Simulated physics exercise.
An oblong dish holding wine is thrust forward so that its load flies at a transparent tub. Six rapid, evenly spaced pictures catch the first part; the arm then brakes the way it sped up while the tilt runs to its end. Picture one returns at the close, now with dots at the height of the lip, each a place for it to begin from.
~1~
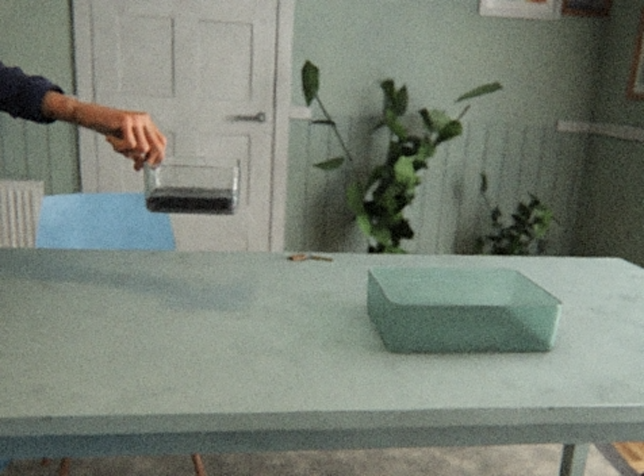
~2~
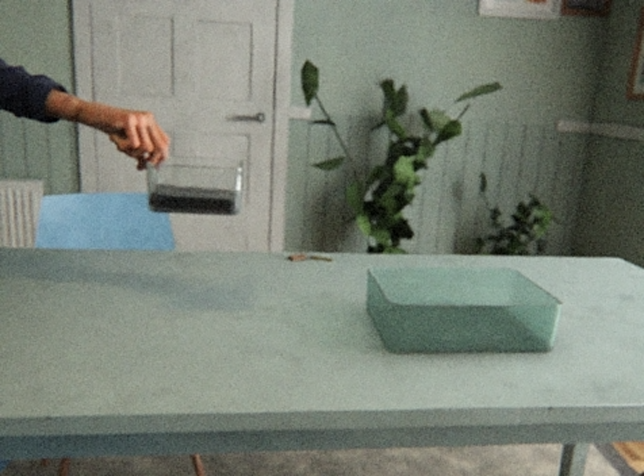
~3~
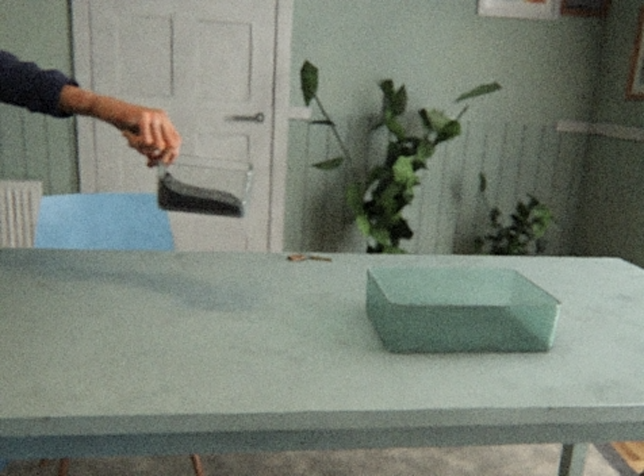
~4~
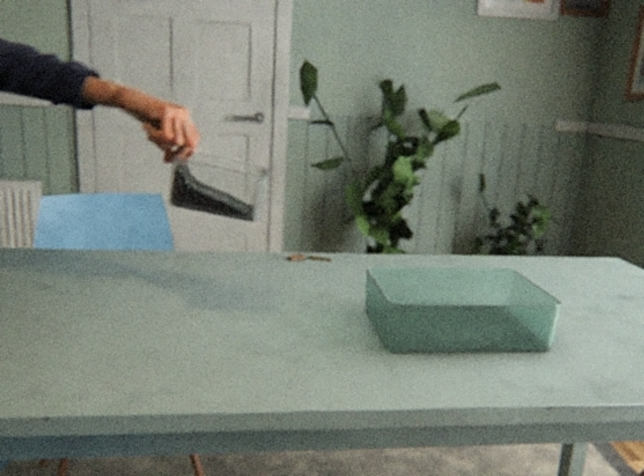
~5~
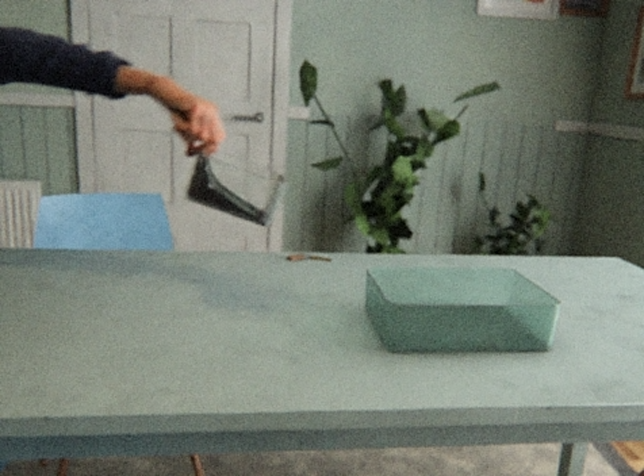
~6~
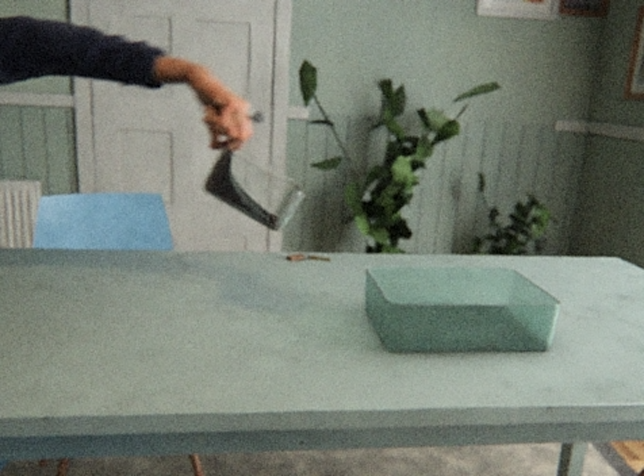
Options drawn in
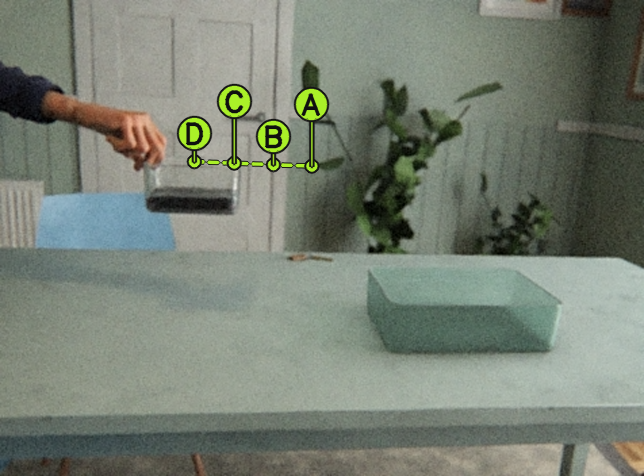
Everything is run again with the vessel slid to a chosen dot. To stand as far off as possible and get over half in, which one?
I would pick dot B.
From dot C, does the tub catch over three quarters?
No, less.
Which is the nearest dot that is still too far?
That is dot C.
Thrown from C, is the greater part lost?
Yes.
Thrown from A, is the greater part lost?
No, not at all.
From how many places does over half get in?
Two of them.
On the marked copy, A at (311, 166); B at (273, 164); C at (234, 163); D at (194, 161).
For dot A, about 86 % lands in the tub, 6 % falls short and 8 % goes beside or beyond.
For dot B, about 69 % lands in the tub, 23 % falls short and 8 % goes beside or beyond.
For dot C, about 27 % lands in the tub, 68 % falls short and 5 % goes beside or beyond.
For dot D, about 1 % lands in the tub, 97 % falls short.
